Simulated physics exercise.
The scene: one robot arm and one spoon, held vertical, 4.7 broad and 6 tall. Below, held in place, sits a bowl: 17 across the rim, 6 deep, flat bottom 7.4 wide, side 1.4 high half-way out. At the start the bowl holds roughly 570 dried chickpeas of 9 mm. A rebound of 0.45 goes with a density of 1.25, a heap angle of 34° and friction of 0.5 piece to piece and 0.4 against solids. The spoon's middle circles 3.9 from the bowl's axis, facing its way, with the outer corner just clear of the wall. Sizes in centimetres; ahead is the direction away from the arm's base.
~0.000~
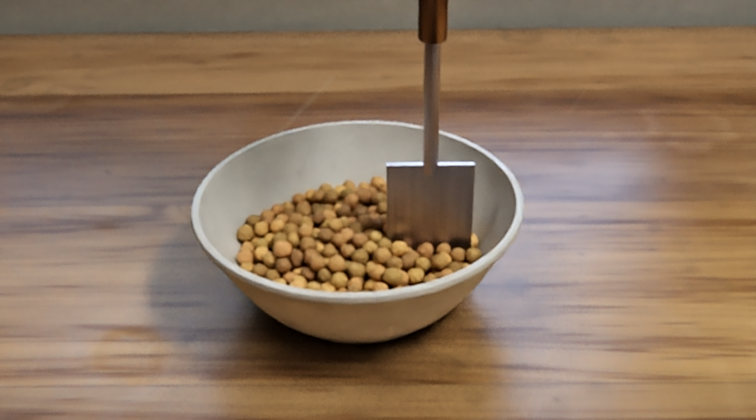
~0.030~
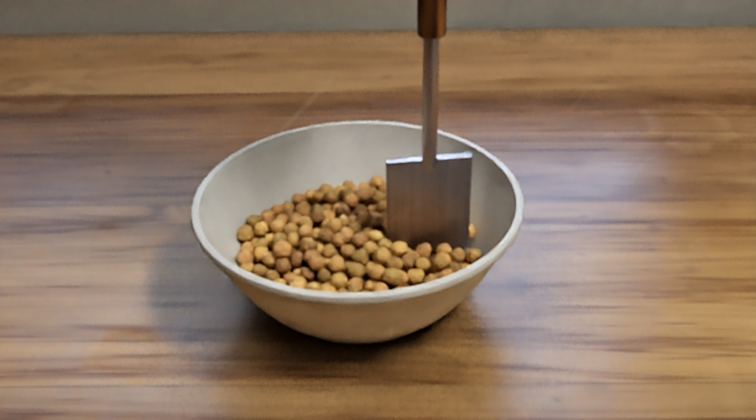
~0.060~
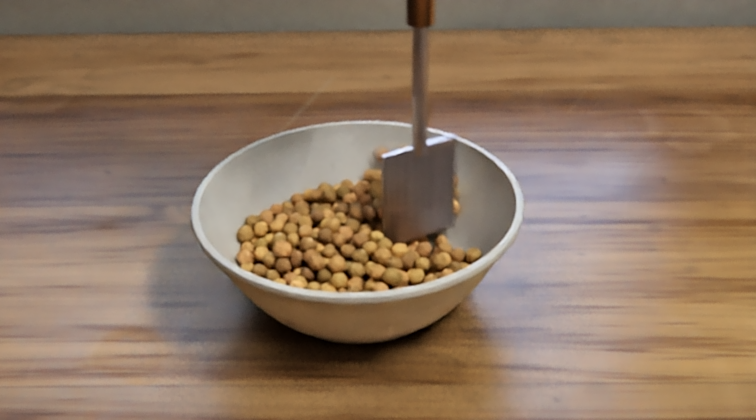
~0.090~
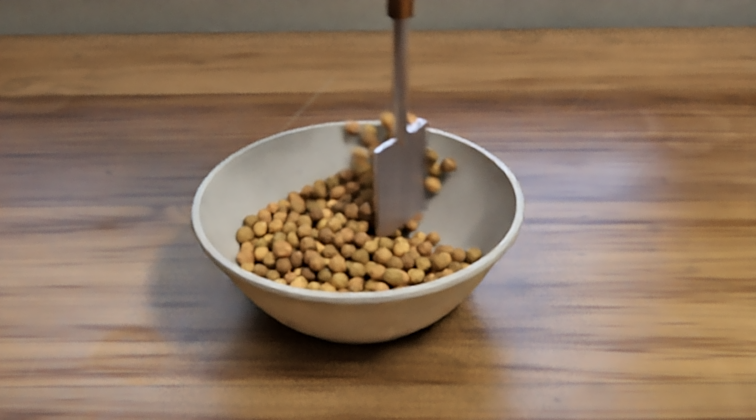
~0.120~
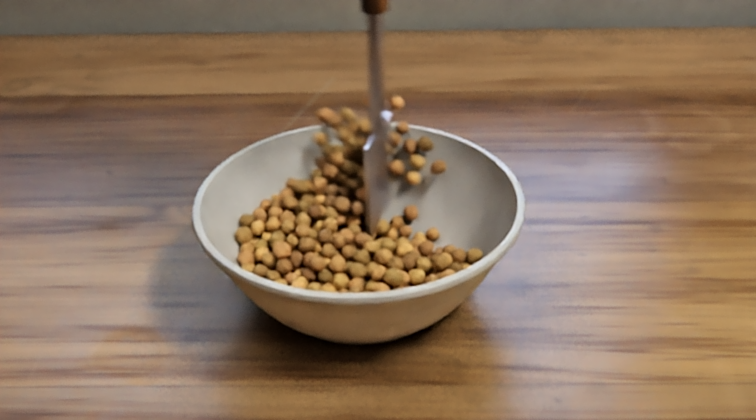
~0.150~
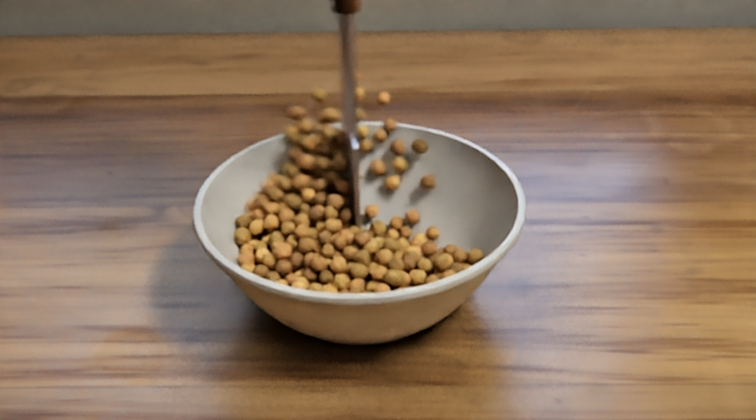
On a wooden surface, a flat metal blade on an upright handle stands in a pale bowl of dried chickpeas, then sweeps leftward along the far side while turning edge-on, pushing up the chickpeas and tossing some above the rim.
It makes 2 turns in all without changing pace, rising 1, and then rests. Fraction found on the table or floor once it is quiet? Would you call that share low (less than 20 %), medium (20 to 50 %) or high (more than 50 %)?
I would call it medium.
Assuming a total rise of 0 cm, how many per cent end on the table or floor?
It comes to some 35 per cent.
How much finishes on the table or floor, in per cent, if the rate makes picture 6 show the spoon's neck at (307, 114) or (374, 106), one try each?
So, roughly 40 percent the first time and 20 percent the second.
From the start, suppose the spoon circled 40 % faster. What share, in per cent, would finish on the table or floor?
40 %.
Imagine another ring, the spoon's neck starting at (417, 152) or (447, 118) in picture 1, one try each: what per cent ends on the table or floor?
Roughly 20 and 5 per cent.
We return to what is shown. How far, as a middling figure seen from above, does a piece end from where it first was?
Near 8 cm.
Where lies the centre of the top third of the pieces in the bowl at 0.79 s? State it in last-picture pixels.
At about (303, 273).
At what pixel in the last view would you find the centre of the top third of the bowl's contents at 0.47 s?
Centre estimate: Approx. (461, 220) px.
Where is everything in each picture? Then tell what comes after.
In the first frame, spoon neck at (431, 139), 0° round; upper third of the load around (355, 243), from x 245 to 475, top at y 185; 570 in the bowl.
In the second frame, spoon neck at (430, 133), 9° round; upper third of the load around (360, 239), from x 245 to 475, top at y 180.
In the third frame, spoon neck at (420, 121), 30° round; upper third of the load around (362, 230), from x 245 to 475, top at y 155.
In the fourth frame, spoon neck at (401, 111), 53° round; upper third of the load around (360, 214), from x 245 to 475, top at y 120.
In the fifth frame, spoon neck at (377, 106), 76° round; upper third of the load around (341, 203), from x 245 to 475, top at y 95; 568 in the bowl, 2 in flight or on the tool.
In the sixth frame, spoon neck at (350, 105), 98° round; upper third of the load around (322, 199), from x 245 to 475, top at y 75; 565 in the bowl, 5 in flight or on the tool.
After 0.47 s, 341° round, highest piece 8 above the table; 466 in the bowl, 76 on the table or floor, 28 in flight or on the tool.
After 0.79 s, 224° round, highest piece 8 above the table; 426 in the bowl, 139 on the table or floor, 5 in flight or on the tool.
After 1.15 s, 0° round, highest piece 5 above the table; 419 in the bowl, 151 on the table or floor.
After 1.85 s, 0° round, highest piece 5 above the table; 419 in the bowl, 151 on the table or floor.
At rest, 419 in the bowl, 151 on the table or floor. That is 26 % on the table or floor.
